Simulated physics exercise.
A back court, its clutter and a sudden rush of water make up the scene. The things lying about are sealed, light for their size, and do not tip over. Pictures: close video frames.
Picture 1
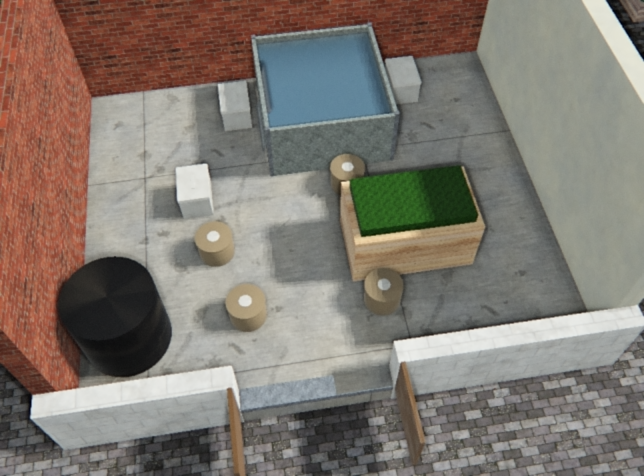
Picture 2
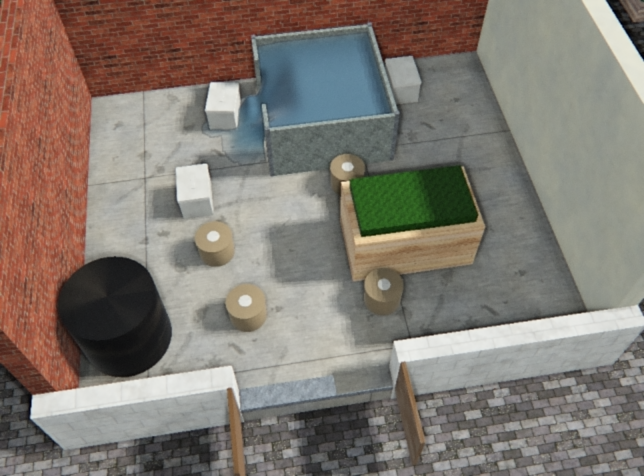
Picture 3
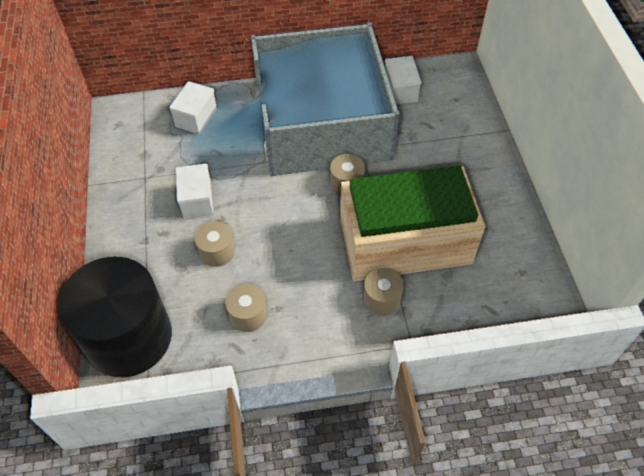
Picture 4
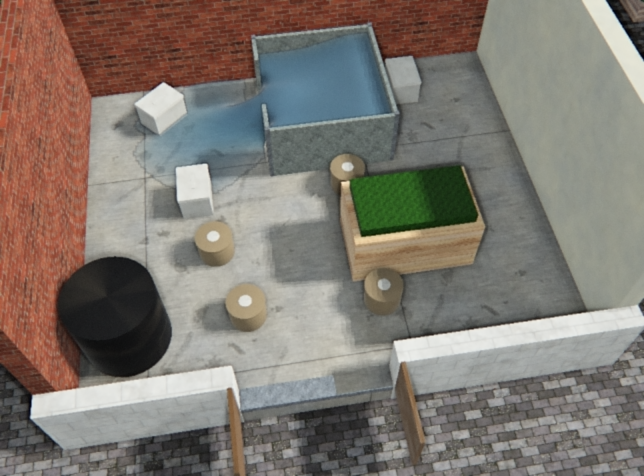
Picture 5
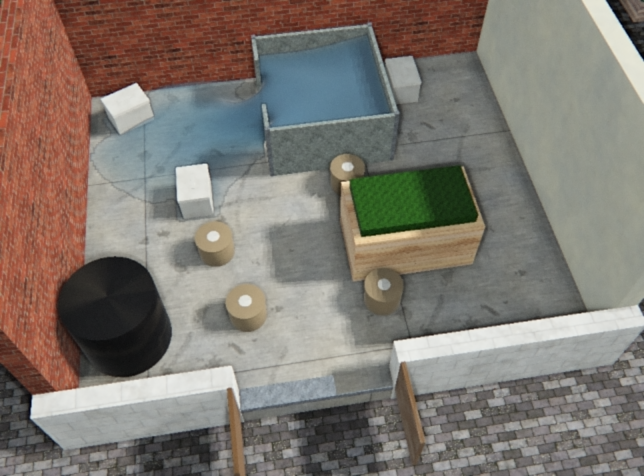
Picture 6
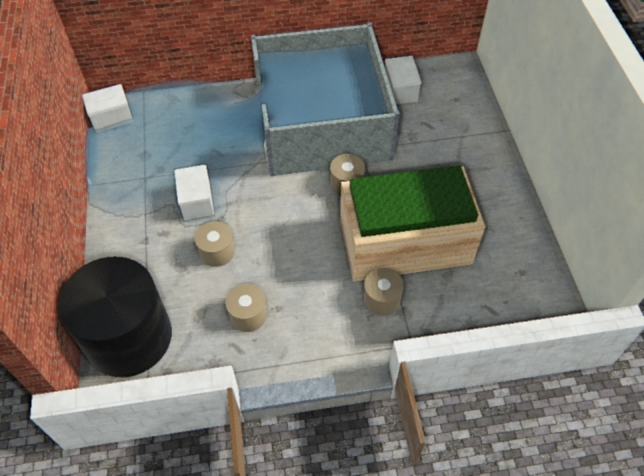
Water pours from the pool's left side and pushes a white block across the court leftward.
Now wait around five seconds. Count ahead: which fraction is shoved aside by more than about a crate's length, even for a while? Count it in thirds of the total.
It is a large majority of two thirds or higher.
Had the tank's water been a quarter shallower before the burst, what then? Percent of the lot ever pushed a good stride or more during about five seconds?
That comes to 60 % of the lot.
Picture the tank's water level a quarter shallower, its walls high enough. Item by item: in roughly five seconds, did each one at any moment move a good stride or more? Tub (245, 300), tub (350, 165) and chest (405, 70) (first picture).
Item by item: Cleared the mark, then missed the mark, then missed the mark.
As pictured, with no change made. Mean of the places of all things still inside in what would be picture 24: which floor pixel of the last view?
What remains is centred near (321, 228).
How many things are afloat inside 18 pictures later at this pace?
Count: 2.
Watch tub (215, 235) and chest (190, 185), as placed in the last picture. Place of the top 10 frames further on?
(229, 256) and (182, 256), roughly.
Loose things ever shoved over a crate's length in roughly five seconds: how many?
I count 5.
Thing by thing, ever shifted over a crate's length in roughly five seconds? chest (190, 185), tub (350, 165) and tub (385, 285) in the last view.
Item one gets that far, item two never gets that far, item three gets that far.
A moment on, 1 of 7 are well off their spots; 1 afloat.
Next, 2 of 7 are well off their spots; 1 afloat.
Later, 4 of 7 are well off their spots; 2 afloat.
In the end, 5 of 7 are well off their spots, and 5 have been at some point; 3 afloat.
